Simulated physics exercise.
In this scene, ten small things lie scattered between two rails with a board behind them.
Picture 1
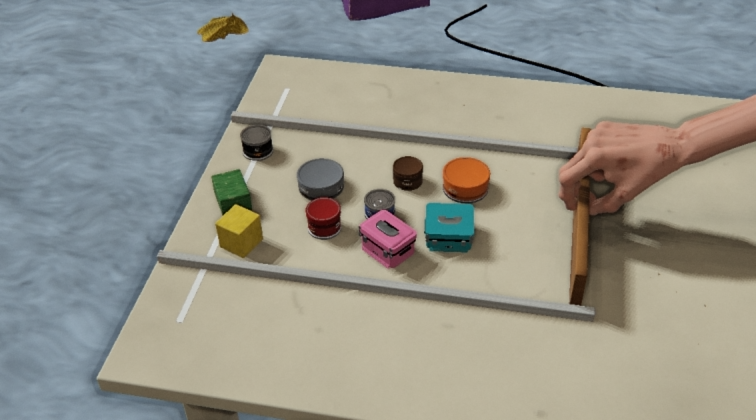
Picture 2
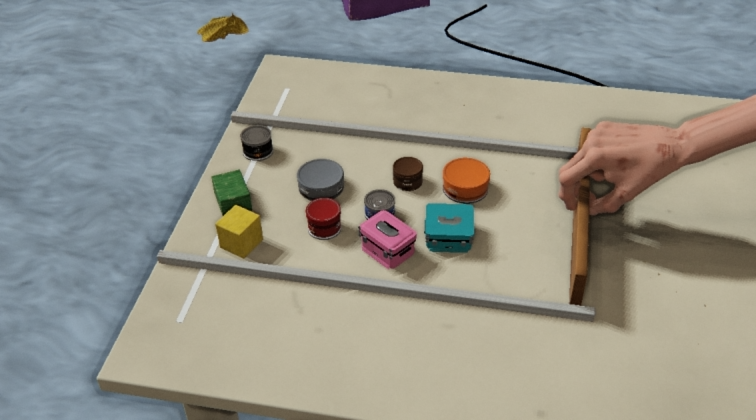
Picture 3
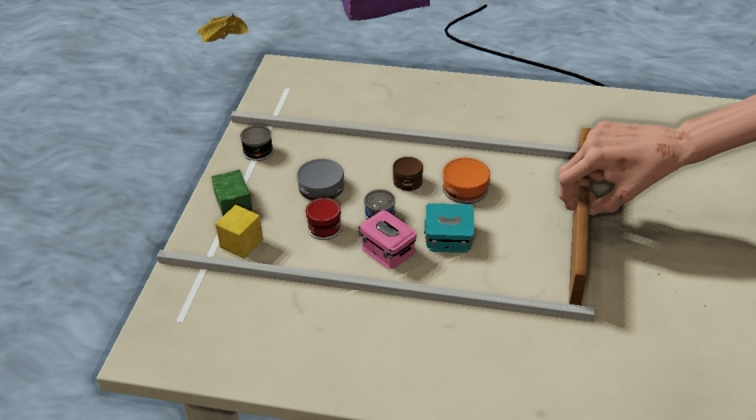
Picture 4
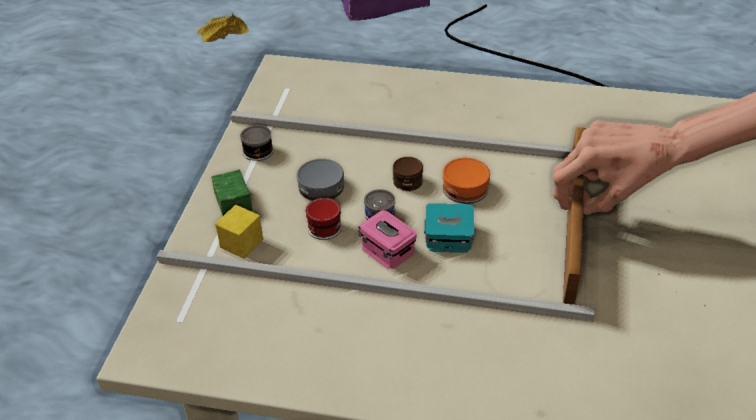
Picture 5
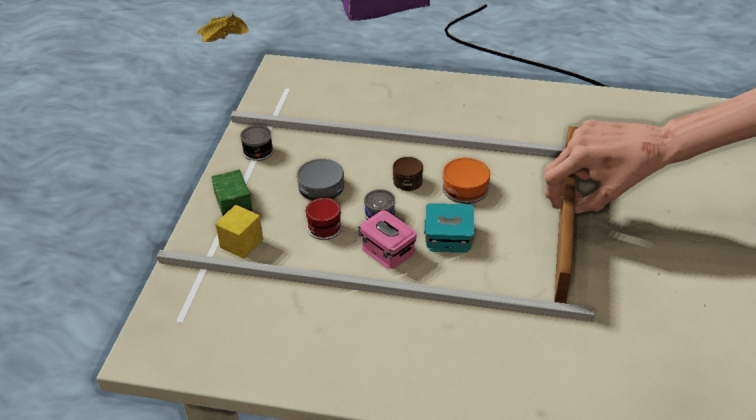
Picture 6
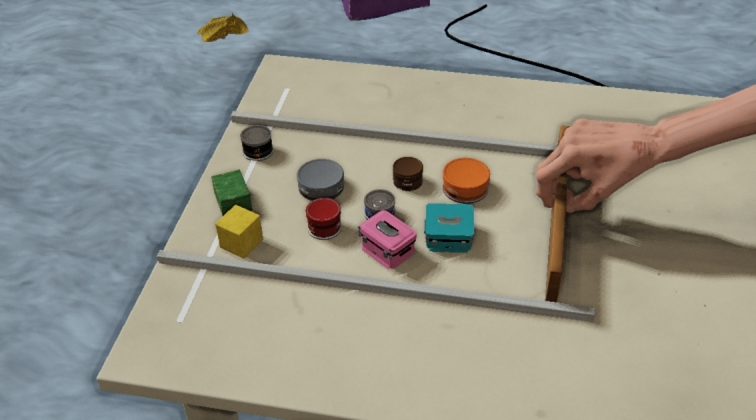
A hand slides a wooden board slightly left between two rails, toward scattered small objects.
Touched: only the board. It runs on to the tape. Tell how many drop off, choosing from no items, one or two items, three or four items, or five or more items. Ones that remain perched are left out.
I predict the table will shed at least five pieces.
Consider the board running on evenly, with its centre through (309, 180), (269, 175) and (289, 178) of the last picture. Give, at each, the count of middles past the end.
Respectively 0, 1 and 0.
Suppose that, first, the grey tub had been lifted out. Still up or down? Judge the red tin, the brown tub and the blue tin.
Red tin - gone, brown tub - gone, blue tin - gone.
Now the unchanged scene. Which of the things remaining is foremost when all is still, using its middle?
The black pot.
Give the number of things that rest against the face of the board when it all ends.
4 end up touching it.
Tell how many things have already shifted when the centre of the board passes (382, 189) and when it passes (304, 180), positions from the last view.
The first count is 7, and then it's 9.
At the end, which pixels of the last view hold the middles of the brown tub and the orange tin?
Result: One about (250, 131), other about (232, 153).
Soon after, none off yet; green block at rest near (232, 193); black pot at rest near (257, 143); yellow block at rest near (240, 231).
In the end, the number that fall off is five or more; gone, blue tin, red tin, grey tub, yellow block and green block.
